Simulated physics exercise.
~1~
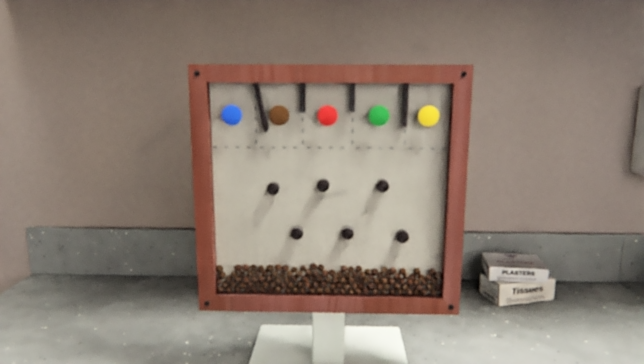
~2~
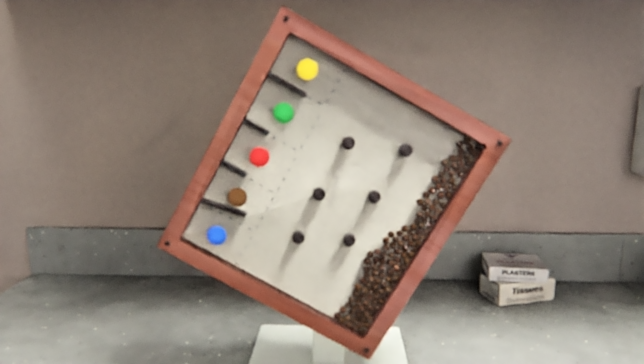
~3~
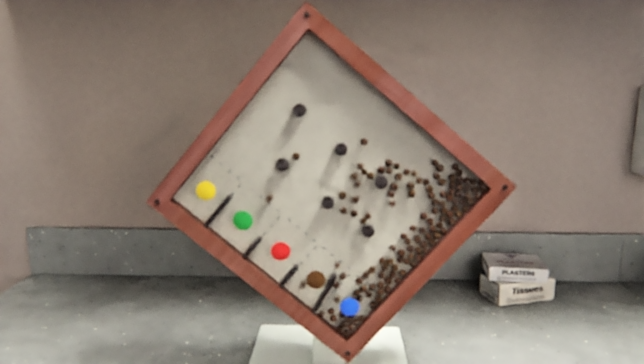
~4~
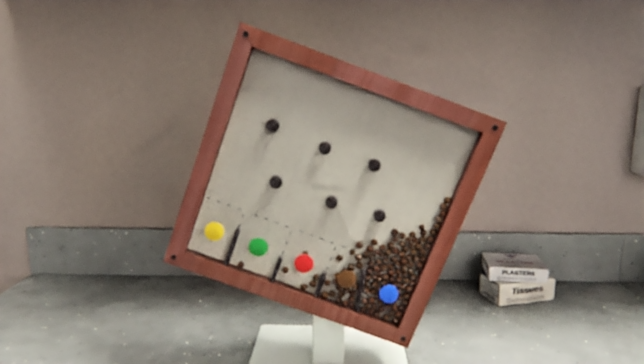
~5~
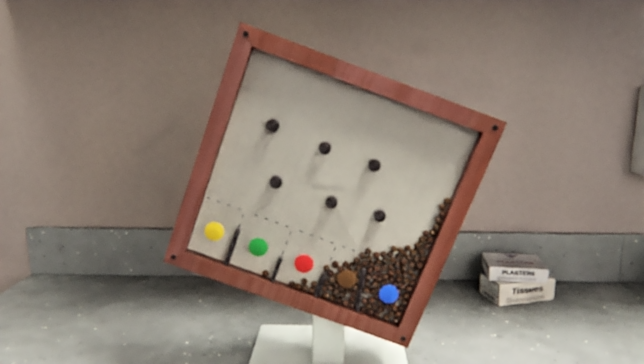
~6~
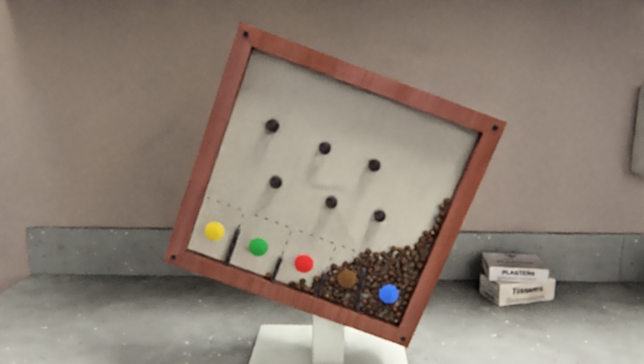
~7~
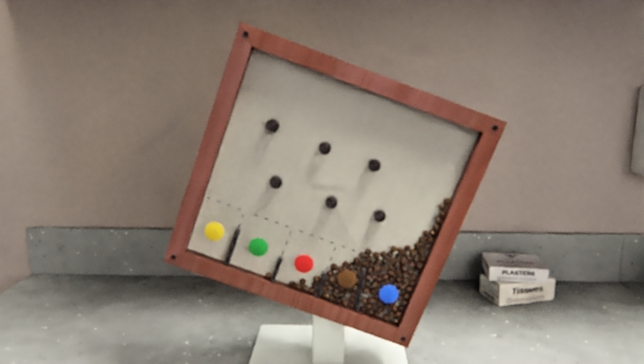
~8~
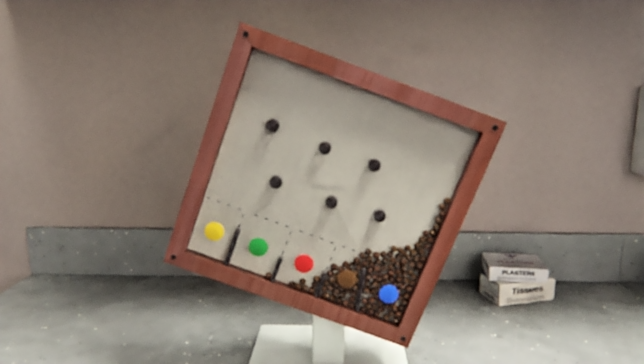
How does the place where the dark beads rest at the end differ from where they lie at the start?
At the start the beads lie in a level layer along the bottom of the upright case. At the end they rest a little further right and higher in view, heaped in a slope in the lower right corner of the tilted case.
